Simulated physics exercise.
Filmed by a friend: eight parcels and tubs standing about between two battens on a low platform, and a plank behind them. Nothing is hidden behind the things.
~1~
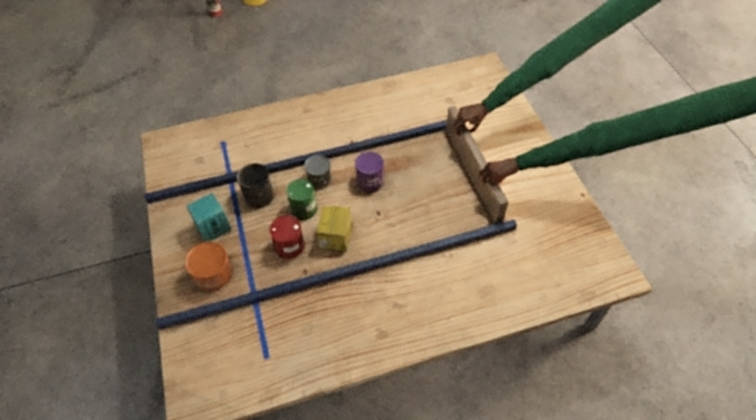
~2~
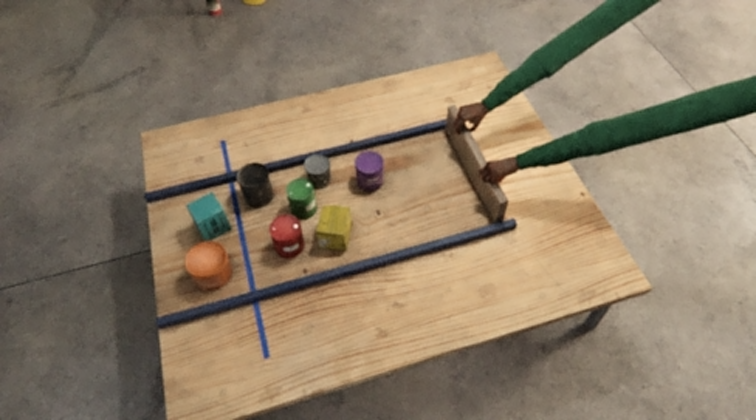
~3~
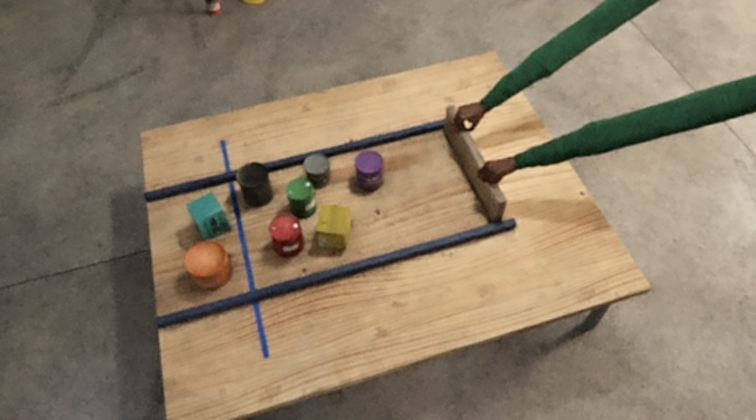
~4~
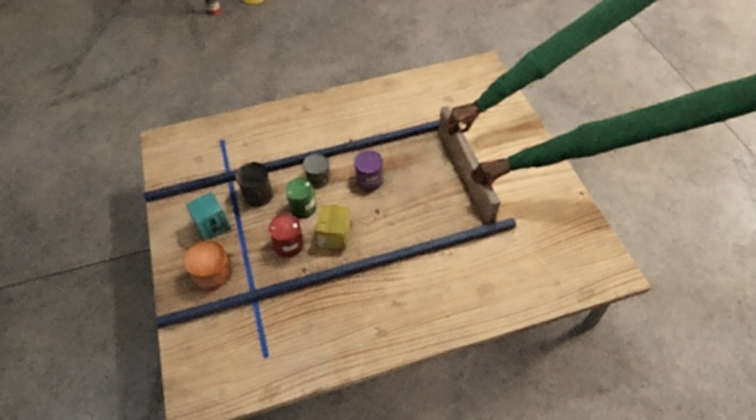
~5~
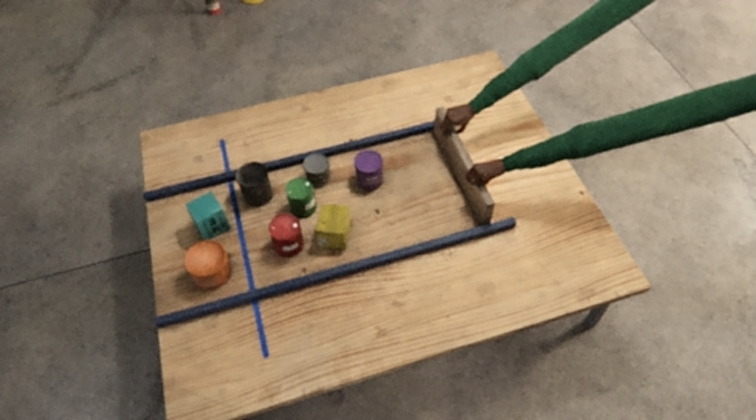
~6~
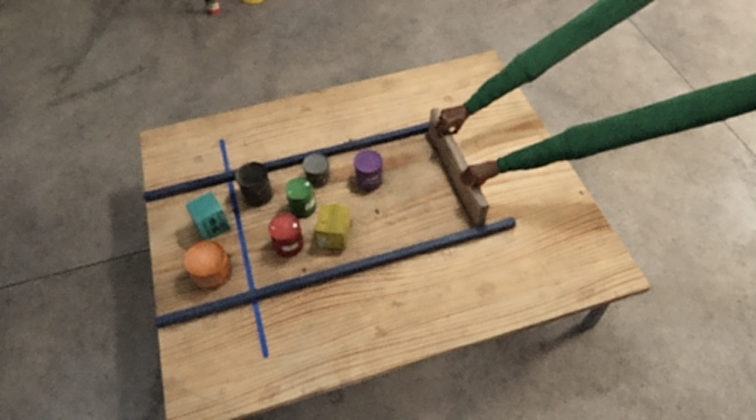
A wooden plank, held at the right by two green-sleeved arms, stands across a light wooden platform seen from above at an angle on a grey floor. Between two dark blue battens stand purple, grey, green, black, red and yellow objects, with a turquoise crate and an orange pail left of a blue tape line. The hands slide the plank slightly leftward, touching nothing, while the objects and the view stay still.
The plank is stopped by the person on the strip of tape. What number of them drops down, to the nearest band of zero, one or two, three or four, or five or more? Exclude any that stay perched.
The tally of falls will come to none at all.
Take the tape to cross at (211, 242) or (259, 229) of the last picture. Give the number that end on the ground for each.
Down on the ground: 1 and 0.
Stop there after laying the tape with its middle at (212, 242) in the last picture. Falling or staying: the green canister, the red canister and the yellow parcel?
The green canister keeps its spot, while the red canister keeps its spot and the yellow parcel keeps its spot.
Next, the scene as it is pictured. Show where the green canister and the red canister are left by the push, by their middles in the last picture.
Roughly (224, 231); the other one roughly (198, 259).
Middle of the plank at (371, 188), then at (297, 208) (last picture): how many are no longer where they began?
Answer - first 1, then 6.
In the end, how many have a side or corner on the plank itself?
Looks like 4 of them, all told.
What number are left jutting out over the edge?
1.
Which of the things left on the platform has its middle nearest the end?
The orange pail winds up nearest.
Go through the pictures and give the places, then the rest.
The first picture shows orange pail (210, 267); turquoise crate (209, 218); black pail (256, 186); plank (474, 164); tape (242, 236).
The second picture shows turquoise crate (209, 217); green canister (302, 199).
The third picture shows black pail (256, 185); purple pail (369, 171).
The fourth picture shows orange pail (209, 266); plank (467, 164).
The fifth picture shows turquoise crate (209, 217); yellow parcel (334, 227).
The sixth picture shows orange pail (209, 265); turquoise crate (208, 217); black pail (255, 185); plank (456, 166); tape (241, 234).
A little later, none off yet; orange pail at rest near (209, 265); turquoise crate at rest near (208, 217); black pail at rest near (255, 185).
When it is over, the number that fall off is zero.
